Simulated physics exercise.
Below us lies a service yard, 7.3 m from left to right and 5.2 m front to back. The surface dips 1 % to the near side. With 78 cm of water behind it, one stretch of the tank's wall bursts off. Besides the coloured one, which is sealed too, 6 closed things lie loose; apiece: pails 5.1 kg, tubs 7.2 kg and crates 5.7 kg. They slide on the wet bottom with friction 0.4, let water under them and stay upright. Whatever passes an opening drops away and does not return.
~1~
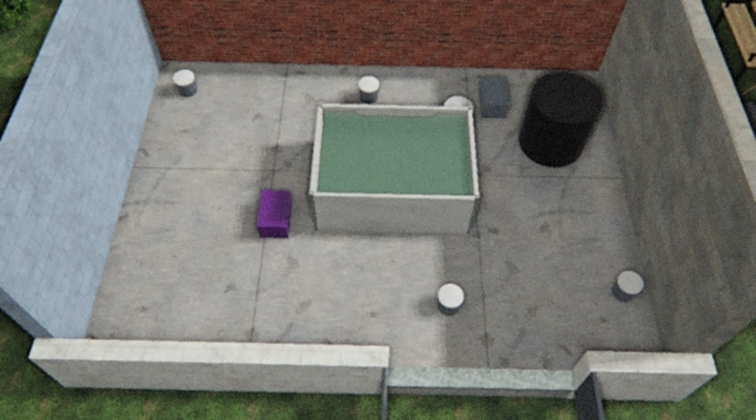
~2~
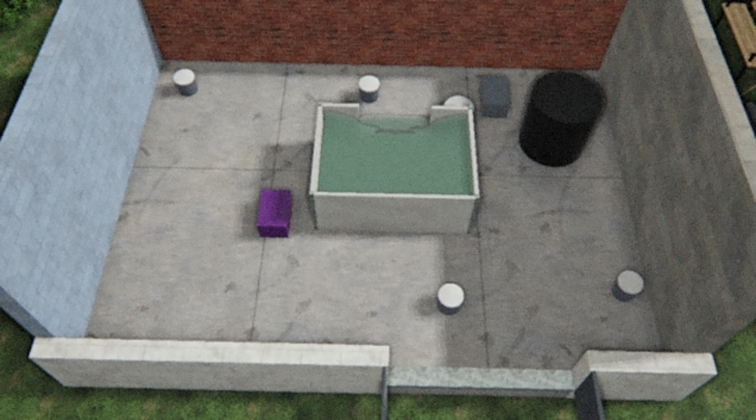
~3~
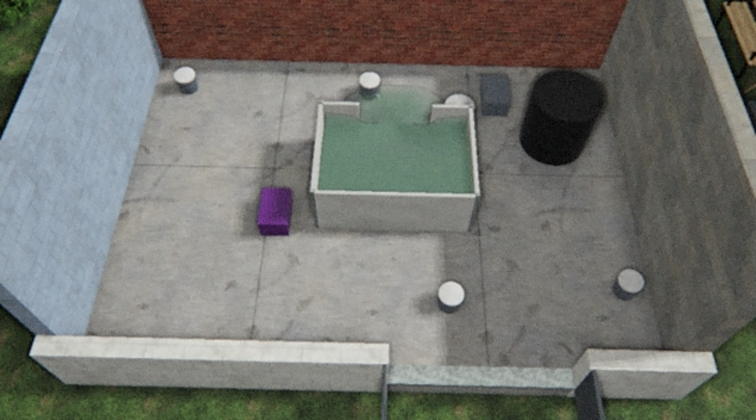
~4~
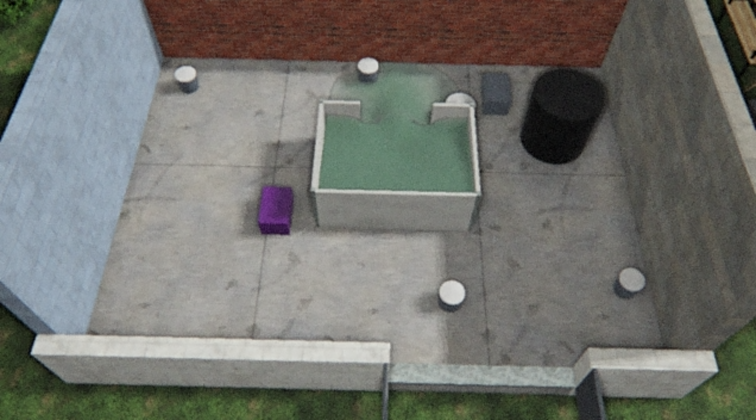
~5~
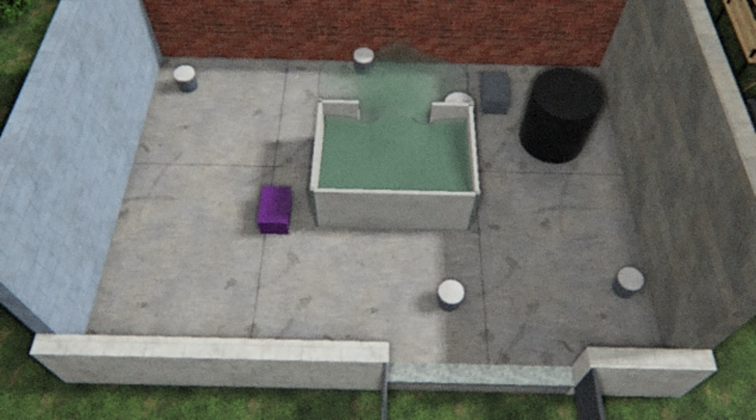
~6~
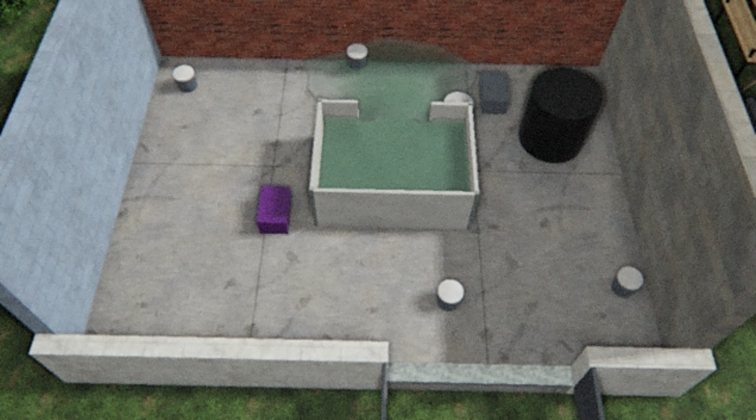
A tank's back wall breaks open, and green water spreads out, shifting one small tub.
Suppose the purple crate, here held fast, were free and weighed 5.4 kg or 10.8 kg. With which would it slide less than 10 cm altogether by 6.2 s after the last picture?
I expect that only the higher weight holds it.
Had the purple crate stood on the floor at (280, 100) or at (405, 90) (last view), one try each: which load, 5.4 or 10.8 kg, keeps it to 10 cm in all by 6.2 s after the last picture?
In turn: Neither holds; neither is enough.
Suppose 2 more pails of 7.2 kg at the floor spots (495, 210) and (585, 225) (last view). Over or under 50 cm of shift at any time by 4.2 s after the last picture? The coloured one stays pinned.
In turn: Less, past it.
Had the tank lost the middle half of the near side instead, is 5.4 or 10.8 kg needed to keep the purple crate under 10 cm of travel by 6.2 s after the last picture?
In that case the lower weight is enough.
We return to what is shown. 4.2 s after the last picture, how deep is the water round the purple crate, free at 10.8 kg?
About 1 cm.
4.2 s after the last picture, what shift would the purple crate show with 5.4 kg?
About 0 cm.
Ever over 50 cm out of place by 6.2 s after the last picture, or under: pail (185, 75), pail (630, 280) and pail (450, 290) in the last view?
In turn: Past it, more, short of it.
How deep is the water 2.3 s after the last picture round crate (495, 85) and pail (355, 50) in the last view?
About 3 and 7 cm.
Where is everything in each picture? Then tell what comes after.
The purple crate at (274, 208), on the bottom; water covers 3.1 m2; 0 of 7 have shifted, in the first picture.
The purple crate at (274, 208) rests on the ground; water covers 3.8 m2; 0 of 7 have shifted, in the second picture.
The purple crate at (274, 206) rests on the ground; 4.7 m2 under water; 0 of 7 have shifted, in the third picture.
The purple crate at (275, 205), on the bottom; 5.7 m2 under water; 1 of 7 have shifted, in the fourth picture.
The purple crate at (274, 204) rests on the ground; 6.3 m2 under water; 1 of 7 have shifted, in the fifth picture.
The purple crate at (274, 204), on the bottom; water covers 6.6 m2; 1 of 7 have shifted, in the sixth picture.
Then, 0.6 s after the last picture the purple crate would be 0 cm from its start with 5.4 kg and 0 cm from its start with 10.8 kg; 0 cm of water round it then.
Then, 2.3 s after the last picture the purple crate would be 0 cm from its start with 5.4 kg and 0 cm from its start with 10.8 kg; 0 cm of water round it then.
Then, 4.2 s after the last picture the purple crate would be 0 cm from its start with 5.4 kg and 0 cm from its start with 10.8 kg; 1 cm of water round it then.
Then, 6.2 s after the last picture the purple crate would be 20 cm from its start with 5.4 kg and 0 cm from its start with 10.8 kg; 2 cm of water round it then.
